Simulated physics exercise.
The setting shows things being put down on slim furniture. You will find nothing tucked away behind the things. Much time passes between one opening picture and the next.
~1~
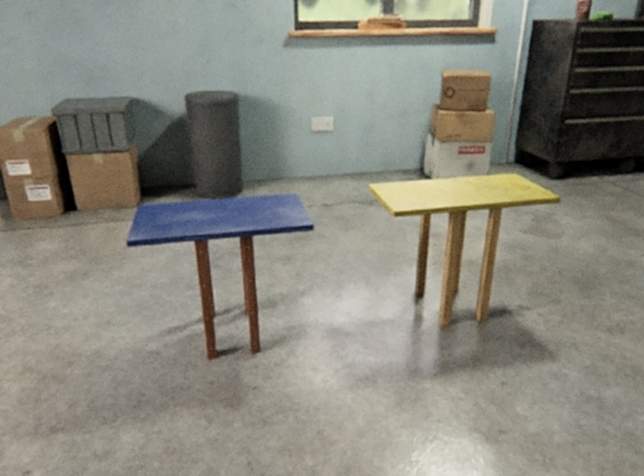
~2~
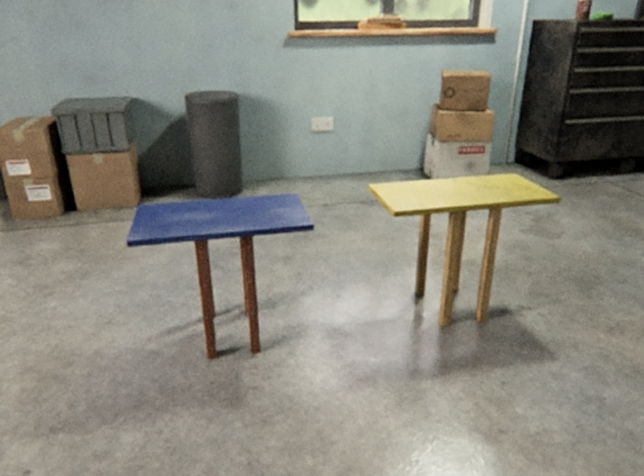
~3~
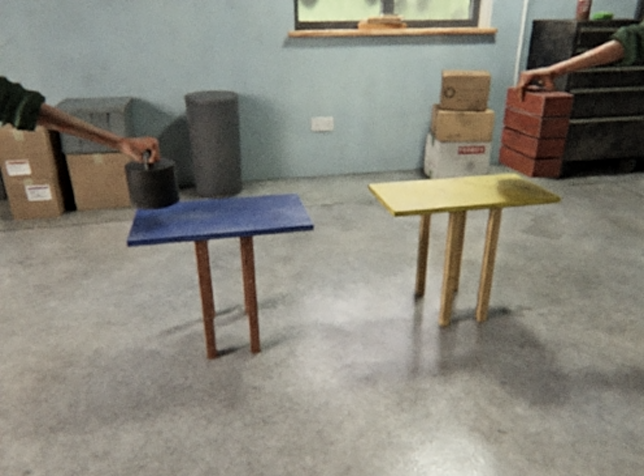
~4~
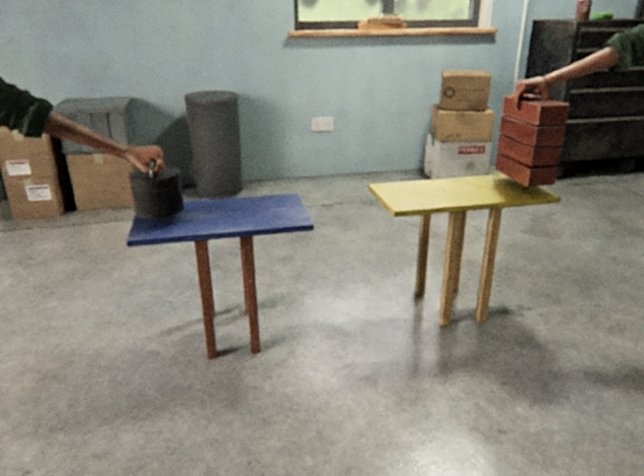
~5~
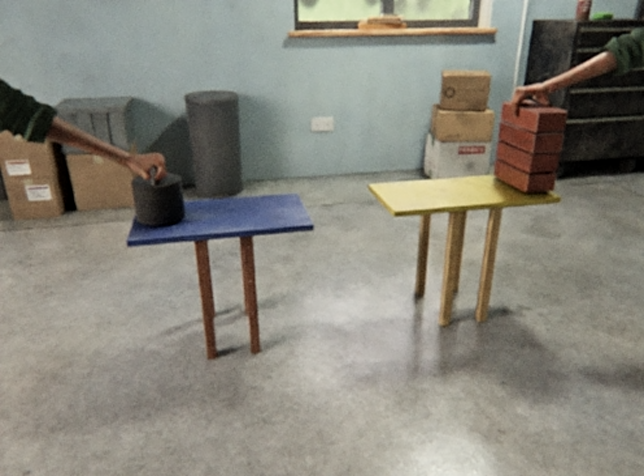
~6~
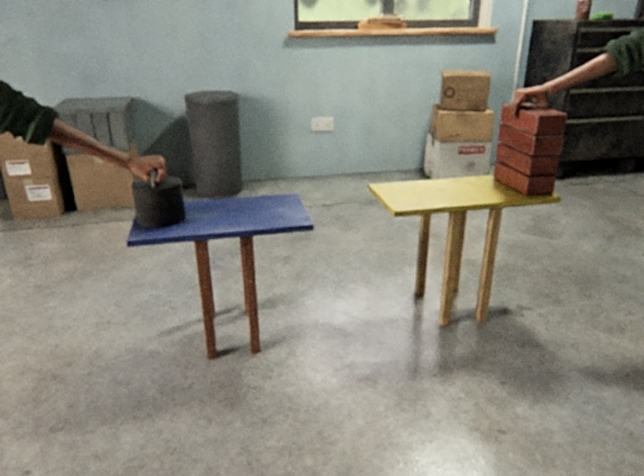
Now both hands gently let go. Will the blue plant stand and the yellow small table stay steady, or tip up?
The blue plant stand falls over, and the yellow small table falls over.
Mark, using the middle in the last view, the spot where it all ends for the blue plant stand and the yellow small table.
The blue plant stand at (89, 282), the yellow small table at (559, 231).
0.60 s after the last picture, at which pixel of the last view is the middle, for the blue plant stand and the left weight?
The first one is at (144, 230) and the second one is at (80, 247).
Then, 0.60 s later than the last frame, blue plant stand tilted by 32° near (144, 230); yellow small table tilted by 41° near (536, 202).
When it is over, the blue plant stand goes over, near (89, 282); the yellow small table goes over, near (559, 231).
